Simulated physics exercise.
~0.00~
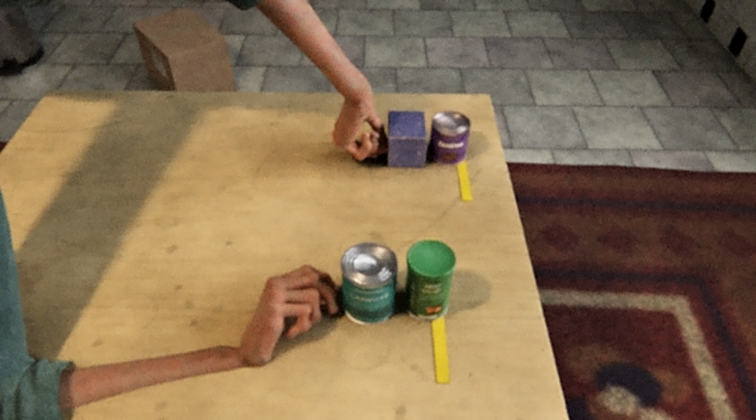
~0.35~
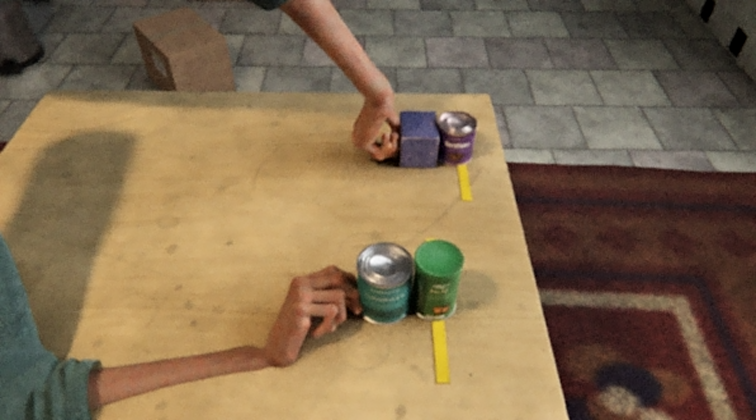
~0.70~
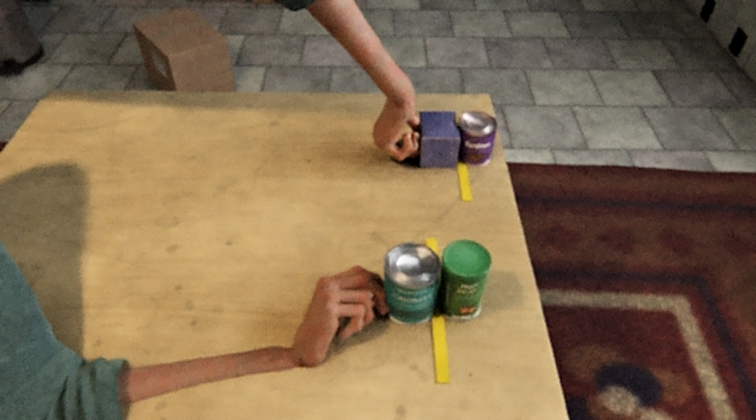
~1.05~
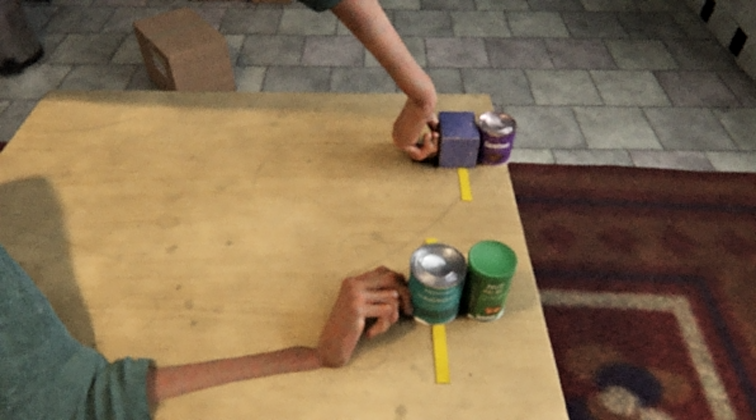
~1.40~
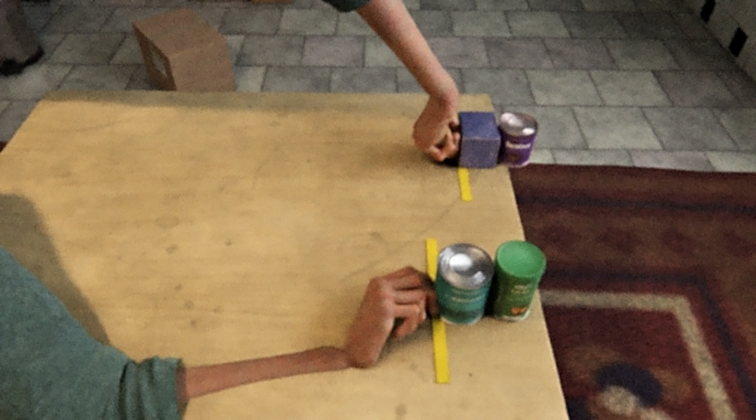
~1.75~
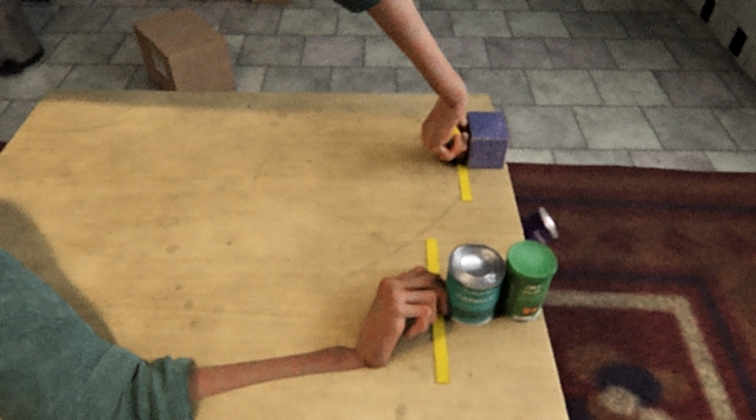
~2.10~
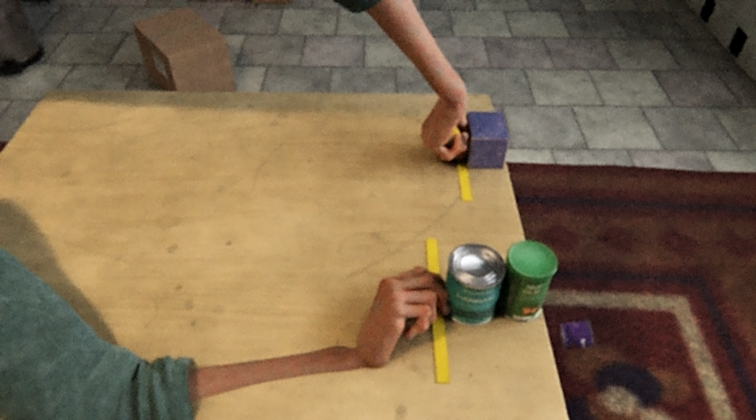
On a wooden table with yellow tape strips near its edge, two hands slowly push a blue block against a purple tin and a turquoise can beside a green tin to the right, until the purple tin falls to the floor while the others remain on the table.
